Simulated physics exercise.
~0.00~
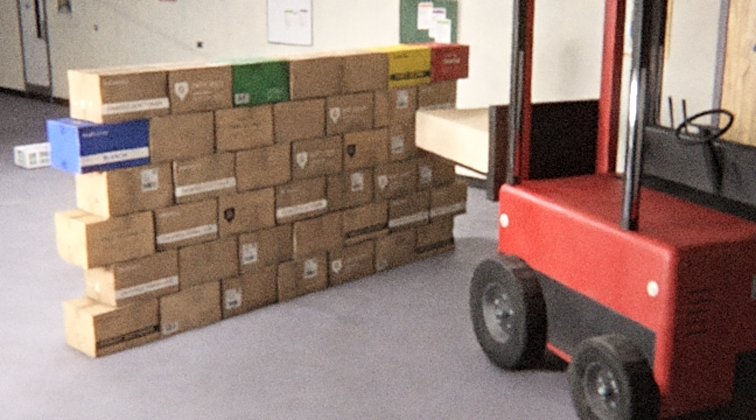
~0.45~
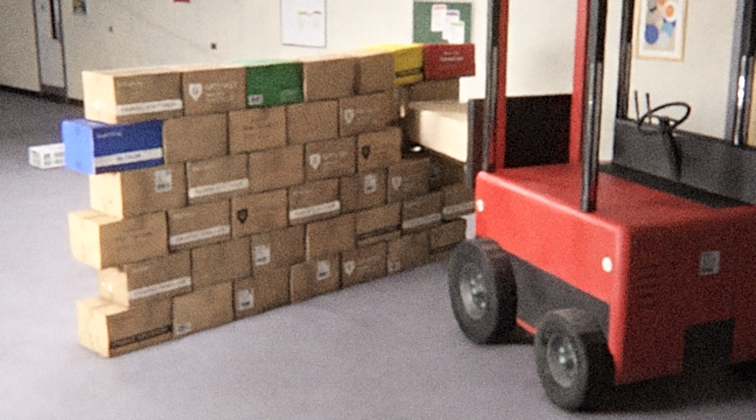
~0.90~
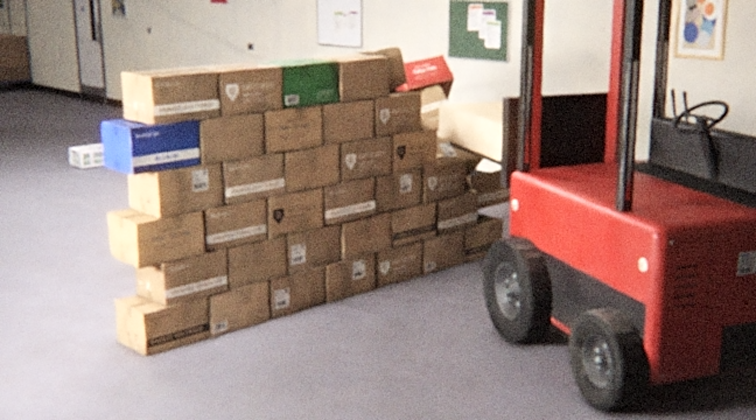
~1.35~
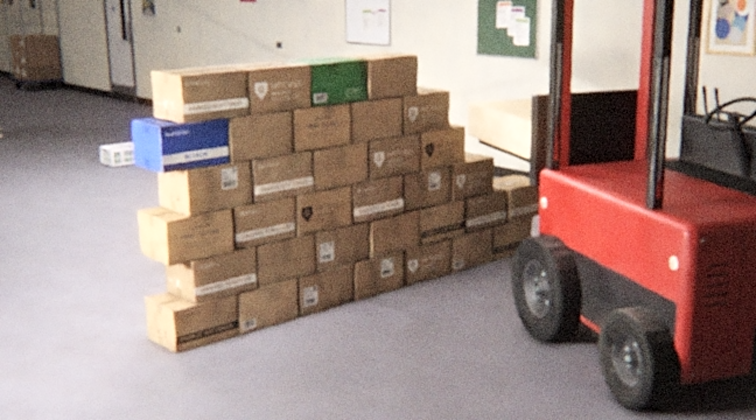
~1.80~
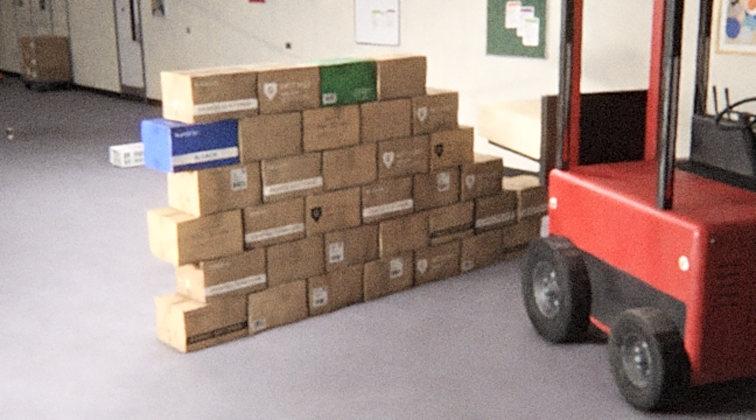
A red forklift pushes a box into a carton wall, knocking down its right end.
